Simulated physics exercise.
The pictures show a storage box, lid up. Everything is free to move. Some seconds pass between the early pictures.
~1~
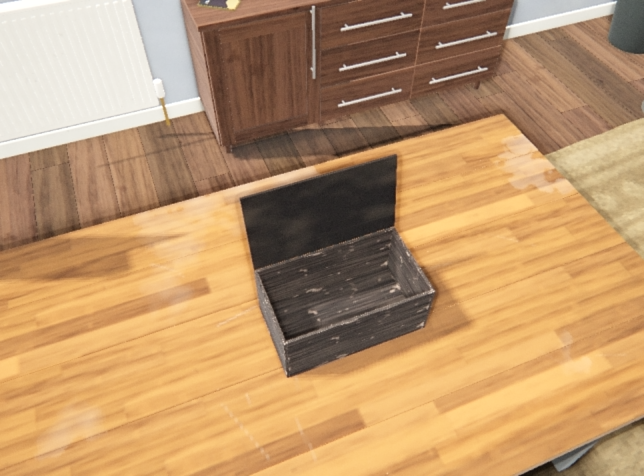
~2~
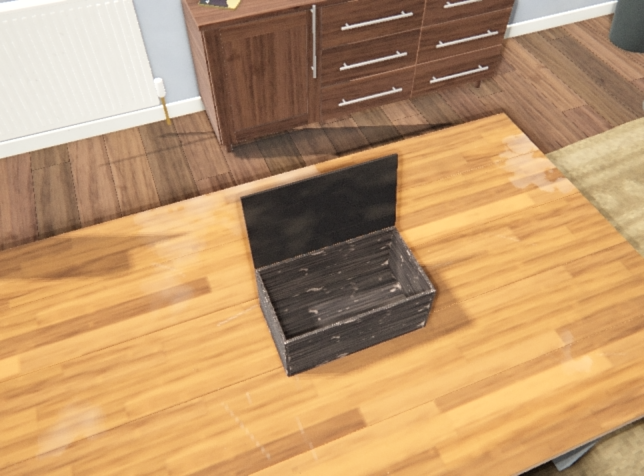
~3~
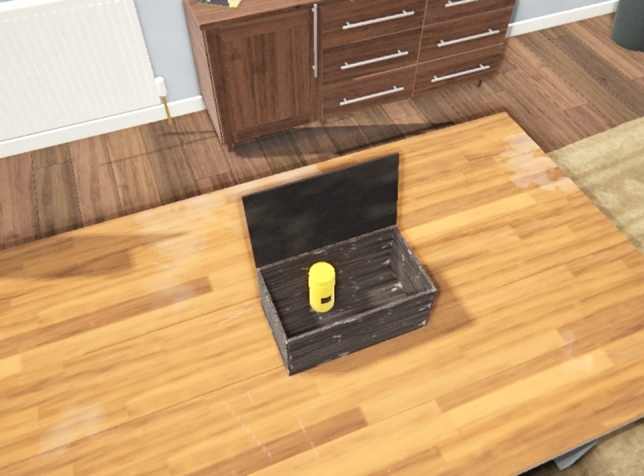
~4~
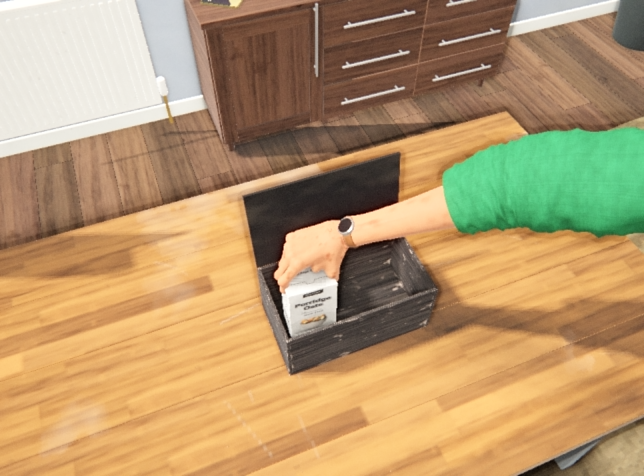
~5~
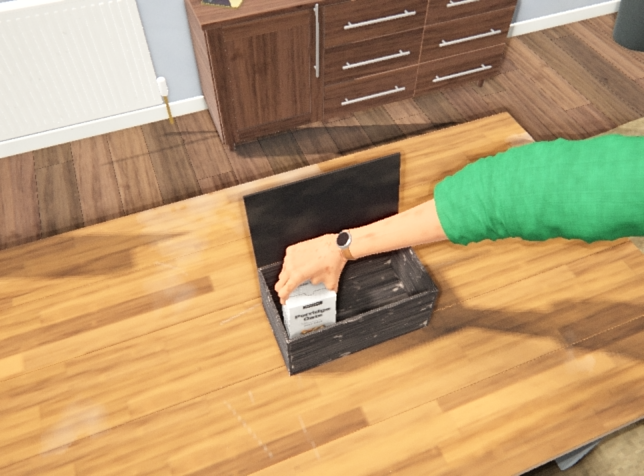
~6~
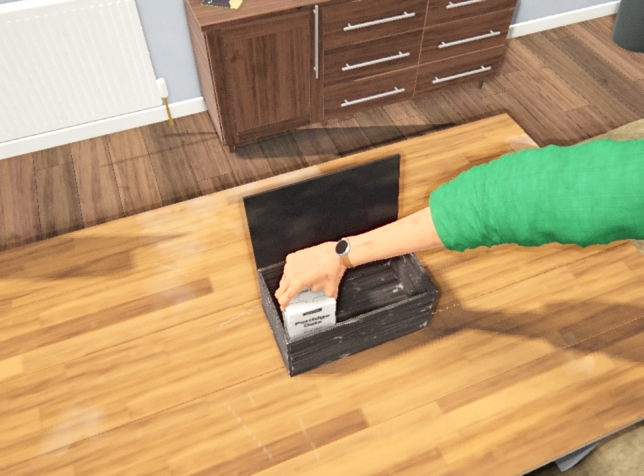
In an open dark box, a yellow shaker appears, then a hand lowers a white carton inside.
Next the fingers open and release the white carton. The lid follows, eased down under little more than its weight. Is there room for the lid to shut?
As it turns out, it is held up.
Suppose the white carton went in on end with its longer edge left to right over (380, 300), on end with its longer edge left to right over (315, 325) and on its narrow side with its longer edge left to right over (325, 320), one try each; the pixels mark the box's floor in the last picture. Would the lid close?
In the first case it is held up; in the second case it will not close; in the third case it shuts flat.
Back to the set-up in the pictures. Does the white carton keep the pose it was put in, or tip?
The white carton keeps its pose.
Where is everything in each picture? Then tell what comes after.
In the first picture, the last thing is not in view yet.
In the second picture, the last thing is not in view yet.
In the third picture, the last thing is not in view yet; yellow shaker (322, 288).
The fourth picture shows still above its spot; white carton (309, 300).
The fifth picture shows still above its spot; white carton (309, 310).
The sixth picture shows put in, still held; white carton (308, 317).
Then, 1.20 s later than the last frame, lid starting down.
Then, 1.60 s later than the last frame, lid 58° above the rim.
Then, 1.90 s later than the last frame, lid 33° above the rim.
When it is over, lid 16° above the rim; both as before. End places, in pixels of the last picture, white carton near (308, 317).
